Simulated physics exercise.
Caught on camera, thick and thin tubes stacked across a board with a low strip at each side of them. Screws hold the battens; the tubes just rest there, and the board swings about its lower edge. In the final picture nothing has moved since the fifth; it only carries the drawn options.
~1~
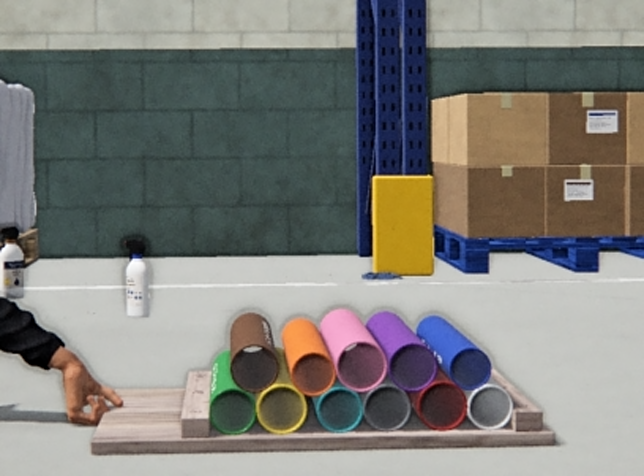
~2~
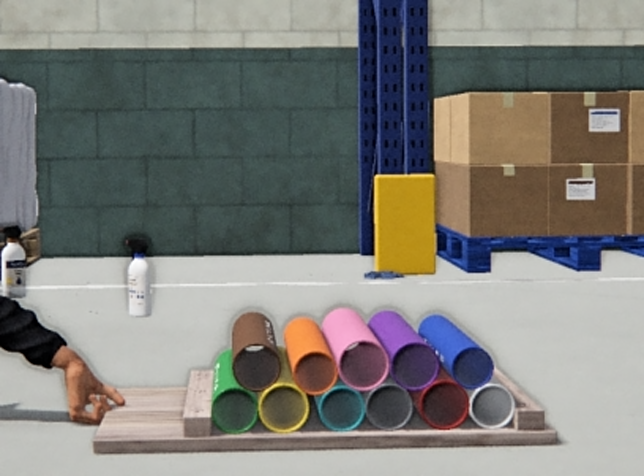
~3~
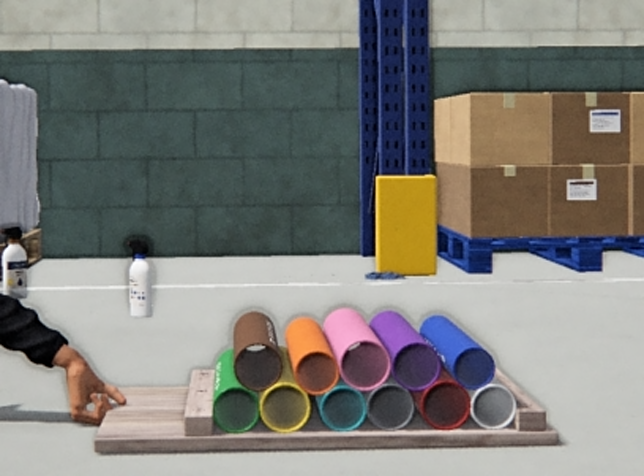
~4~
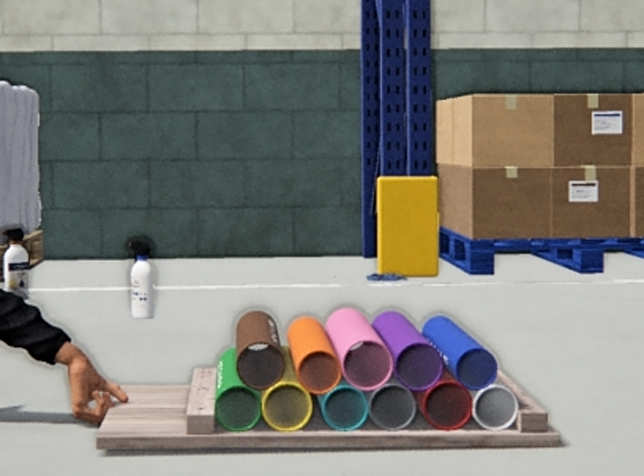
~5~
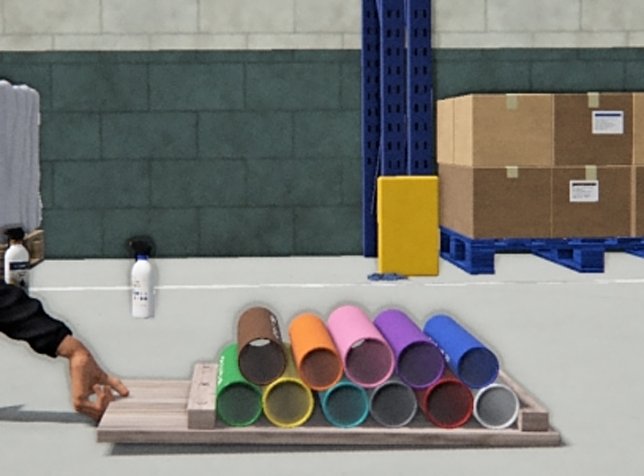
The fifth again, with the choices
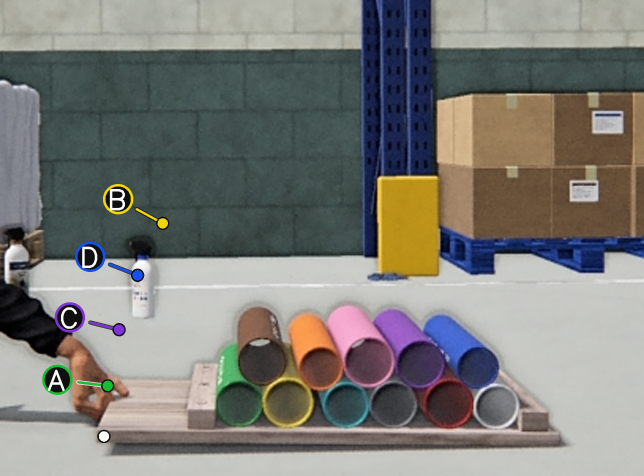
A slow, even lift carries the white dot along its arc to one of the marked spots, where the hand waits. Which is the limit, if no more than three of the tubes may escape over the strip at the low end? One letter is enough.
It can be raised to D.
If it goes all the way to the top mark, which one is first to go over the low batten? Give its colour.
The blue one.
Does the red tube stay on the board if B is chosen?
Yes.
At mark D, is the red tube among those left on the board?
The red tube: Yes.
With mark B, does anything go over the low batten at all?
At B: Yes.
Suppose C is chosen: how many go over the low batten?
It comes to none.
On the copy, A at (108, 386); B at (163, 223); C at (119, 330); D at (137, 275); the white dot at (104, 437).
On D. First, board at 15°.
Then, board at 22°.
Finally, board at 22°, none over the low batten.
By contrast, A none over the low batten; B four over the low batten (orange, purple, blue, pink); C none over the low batten.
